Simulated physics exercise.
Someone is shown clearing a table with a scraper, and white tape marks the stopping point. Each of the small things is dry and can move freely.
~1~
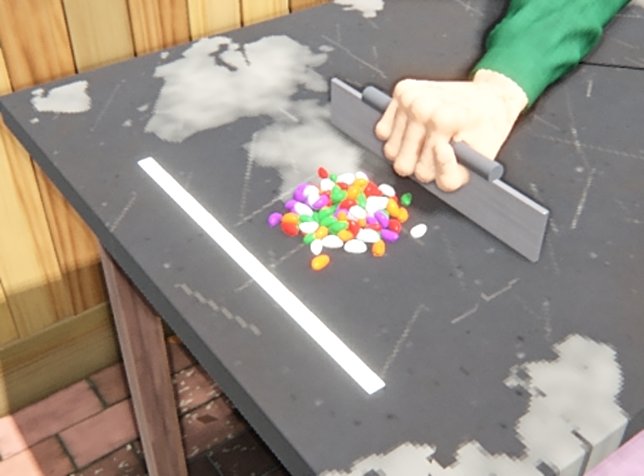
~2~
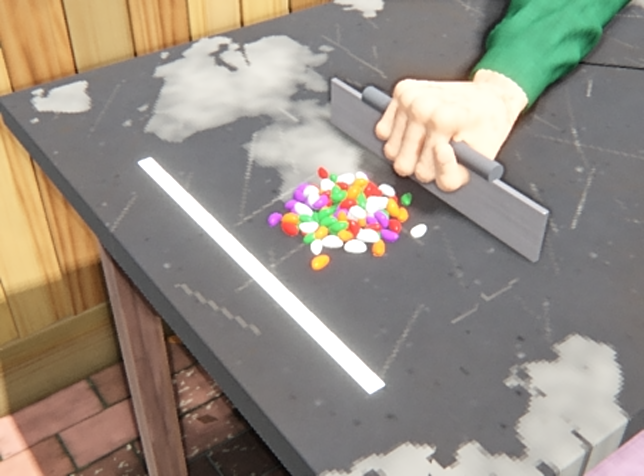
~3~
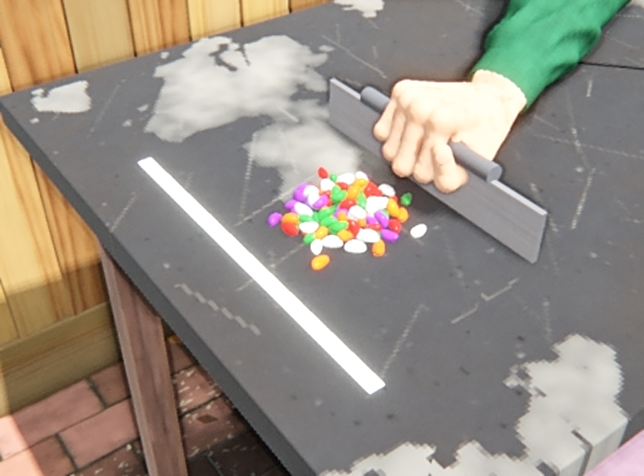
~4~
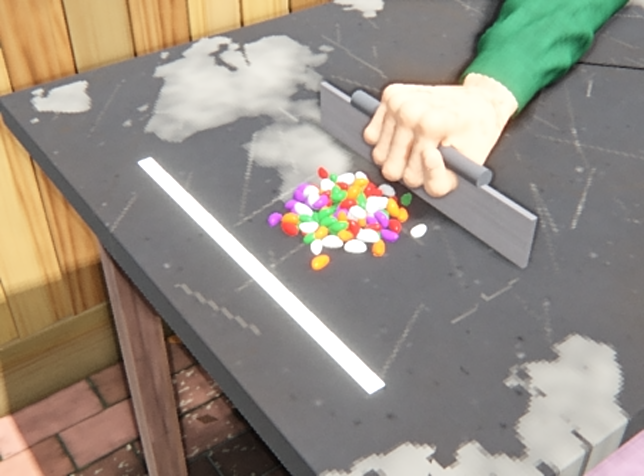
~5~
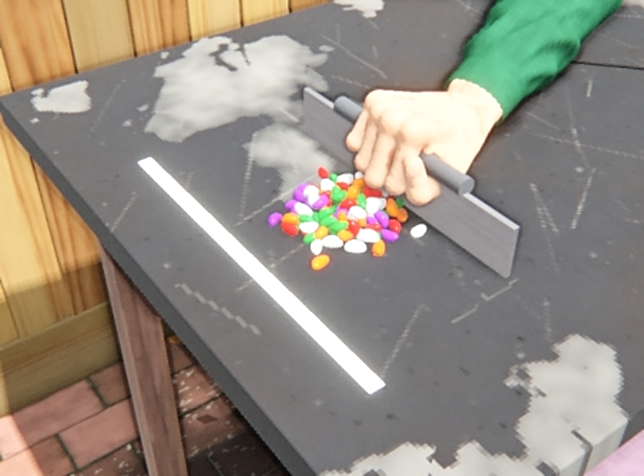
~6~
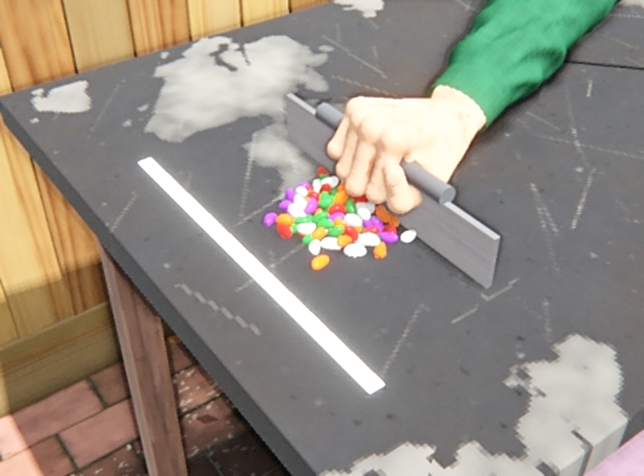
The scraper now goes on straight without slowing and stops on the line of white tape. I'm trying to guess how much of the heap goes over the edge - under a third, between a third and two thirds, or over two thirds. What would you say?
What is pushed off will fall short of a third.
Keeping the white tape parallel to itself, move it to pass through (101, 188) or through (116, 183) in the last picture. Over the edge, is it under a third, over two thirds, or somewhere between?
The first try: Beyond two thirds. The second: Above two thirds.
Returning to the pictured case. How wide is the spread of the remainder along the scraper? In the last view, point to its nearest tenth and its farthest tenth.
About (261, 320), then (173, 233).
Soon after the last picture, scraper still moving, near (308, 186); heap all on the table, its front near (214, 261).
A little later, scraper stopped at the white tape; heap a small part over the edge.
At rest, scraper stopped at the white tape; heap a small part over the edge.
